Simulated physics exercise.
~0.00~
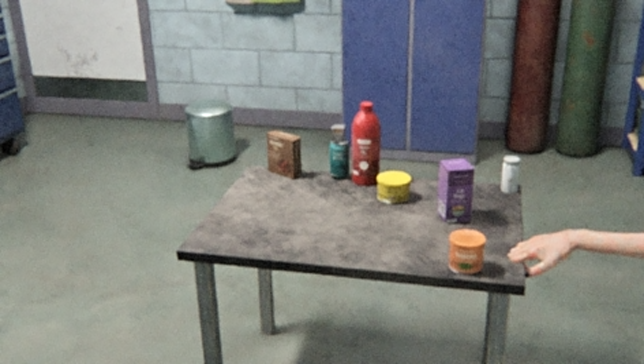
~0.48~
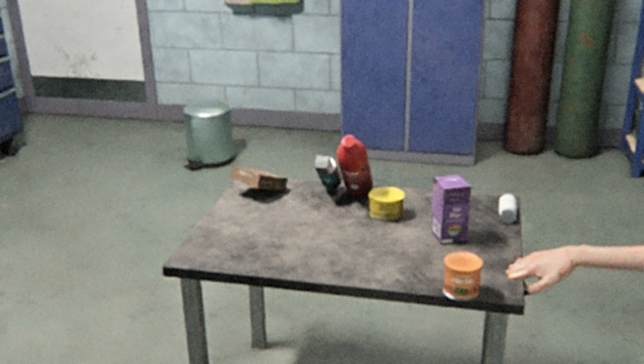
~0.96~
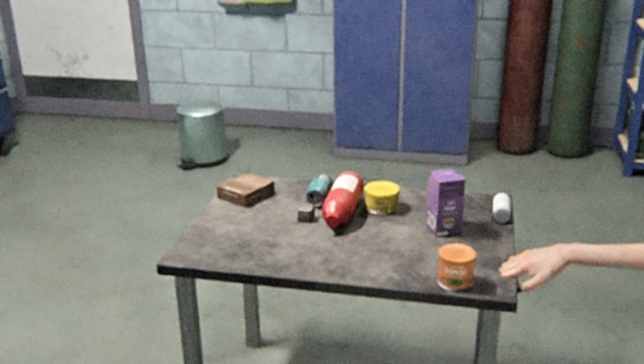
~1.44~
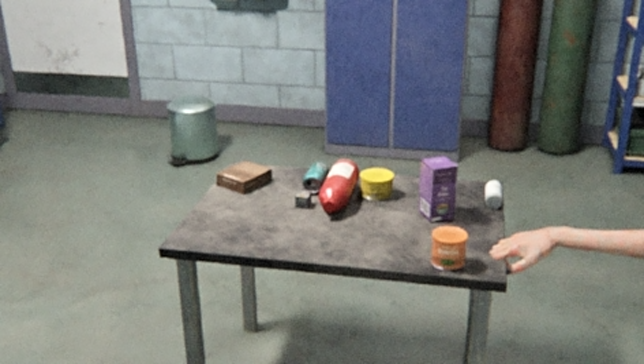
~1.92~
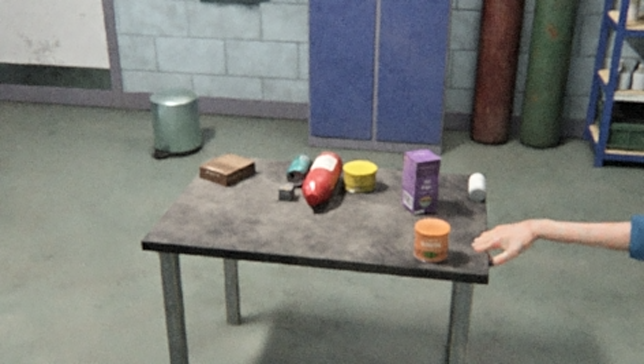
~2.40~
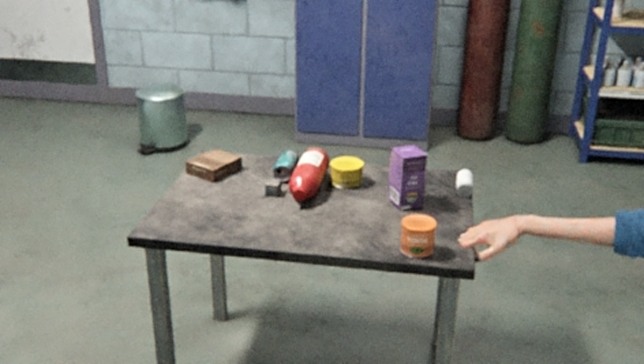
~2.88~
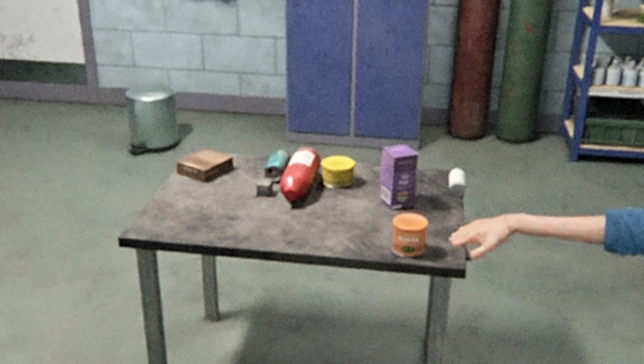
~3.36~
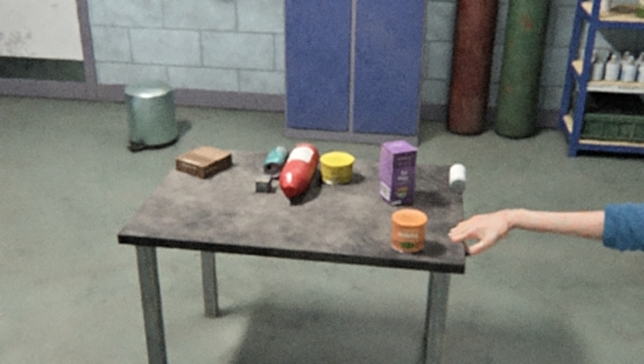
In a workshop with pale block walls, a blue cabinet and tall red and green cylinders, a dark-topped table is seen from the front and slightly above. A brown packet stands at the back left, near a turquoise can, a small grey carton and a red bottle, with a yellow tub, purple carton, orange tin and white shaker towards the right, where a hand rests by the edge. The packet and shaker go over while the can, grey carton and bottle lean, then topple too. The view drifts right, and the five lie still while the tub, purple carton and tin remain upright.
